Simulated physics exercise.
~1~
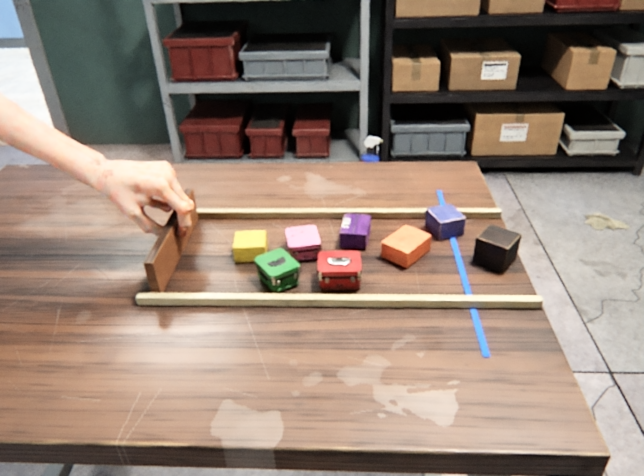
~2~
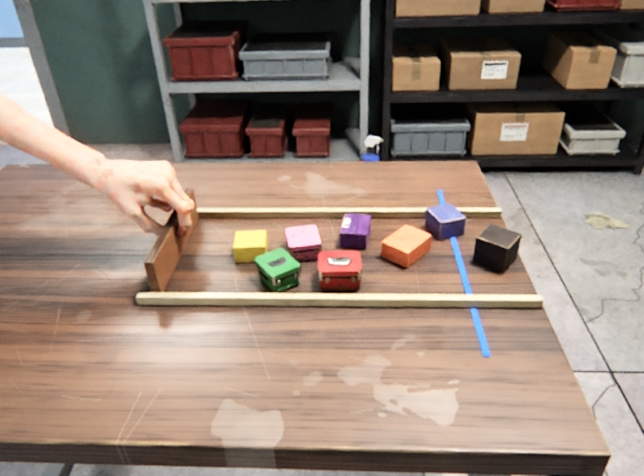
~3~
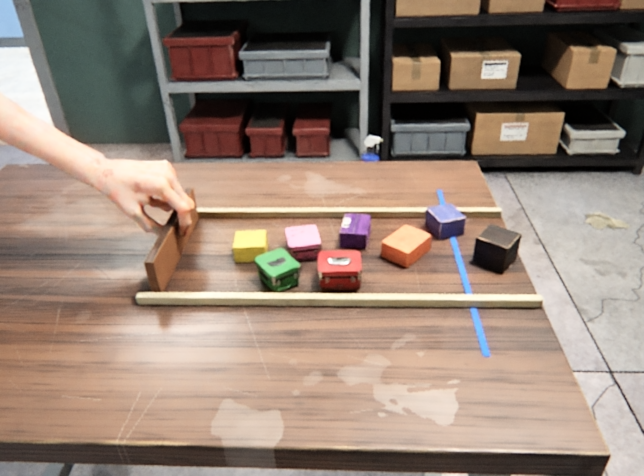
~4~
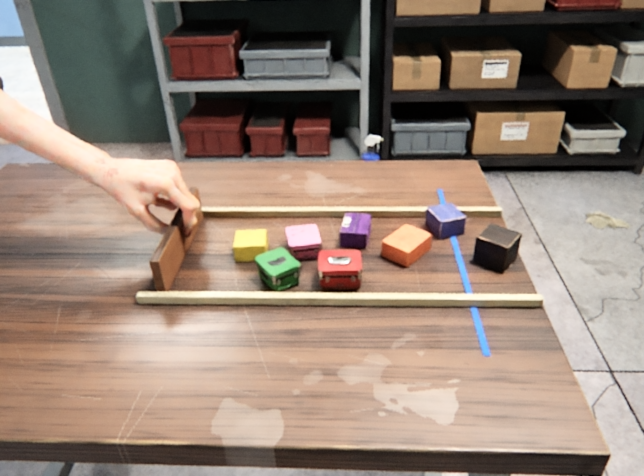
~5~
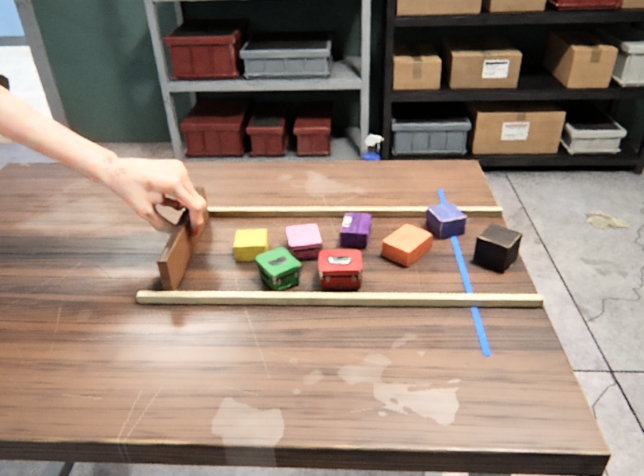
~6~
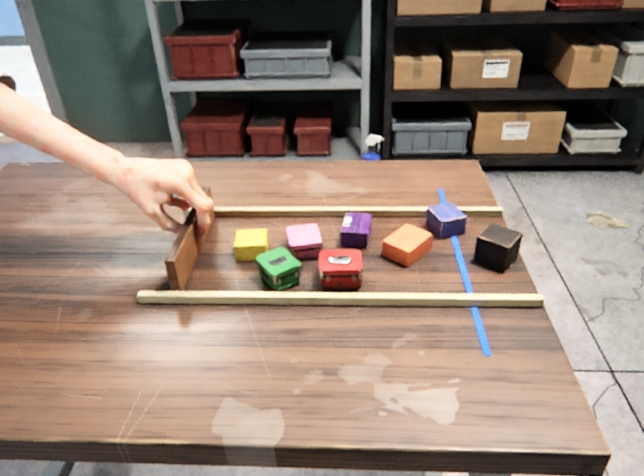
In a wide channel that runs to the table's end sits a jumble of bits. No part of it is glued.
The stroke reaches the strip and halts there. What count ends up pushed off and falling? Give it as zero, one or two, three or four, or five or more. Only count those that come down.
The count that falls is one or two.
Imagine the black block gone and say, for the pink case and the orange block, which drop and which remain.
Looking at the two, the pink case stays up top and the orange block ends up below.
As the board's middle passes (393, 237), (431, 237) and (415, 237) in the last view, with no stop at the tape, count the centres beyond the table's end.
Going through the three positions, you'd get 0, 1 and 1.
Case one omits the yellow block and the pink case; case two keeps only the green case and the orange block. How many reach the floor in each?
0 in the first case, 1 in the second.
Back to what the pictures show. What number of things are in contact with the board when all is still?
That comes to 3.
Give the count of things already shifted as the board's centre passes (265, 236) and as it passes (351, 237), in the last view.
By the first moment it's 3, by the second it's 6.
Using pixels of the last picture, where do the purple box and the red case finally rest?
First (474, 226), then (521, 271).
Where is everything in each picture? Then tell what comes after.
In the first picture, black block (497, 248); blue block (445, 222); orange block (406, 246); board (174, 238); tape (458, 255).
In the second picture, blue block (445, 221); purple box (356, 231).
In the third picture, orange block (406, 246); pink case (303, 244).
In the fourth picture, black block (497, 247); board (179, 237).
In the fifth picture, blue block (446, 220); yellow block (252, 245).
In the sixth picture, black block (498, 247); blue block (446, 220); orange block (407, 245); board (193, 236); tape (459, 254).
Soon after, none off yet; black block at rest near (498, 247); blue block at rest near (446, 220); orange block at rest near (407, 245).
After that, none off yet; black block at rest near (499, 247); blue block at rest near (446, 220); orange block displaced about its own width near (456, 244).
In the end, the number that fall off is one or two; gone, orange block and black block.
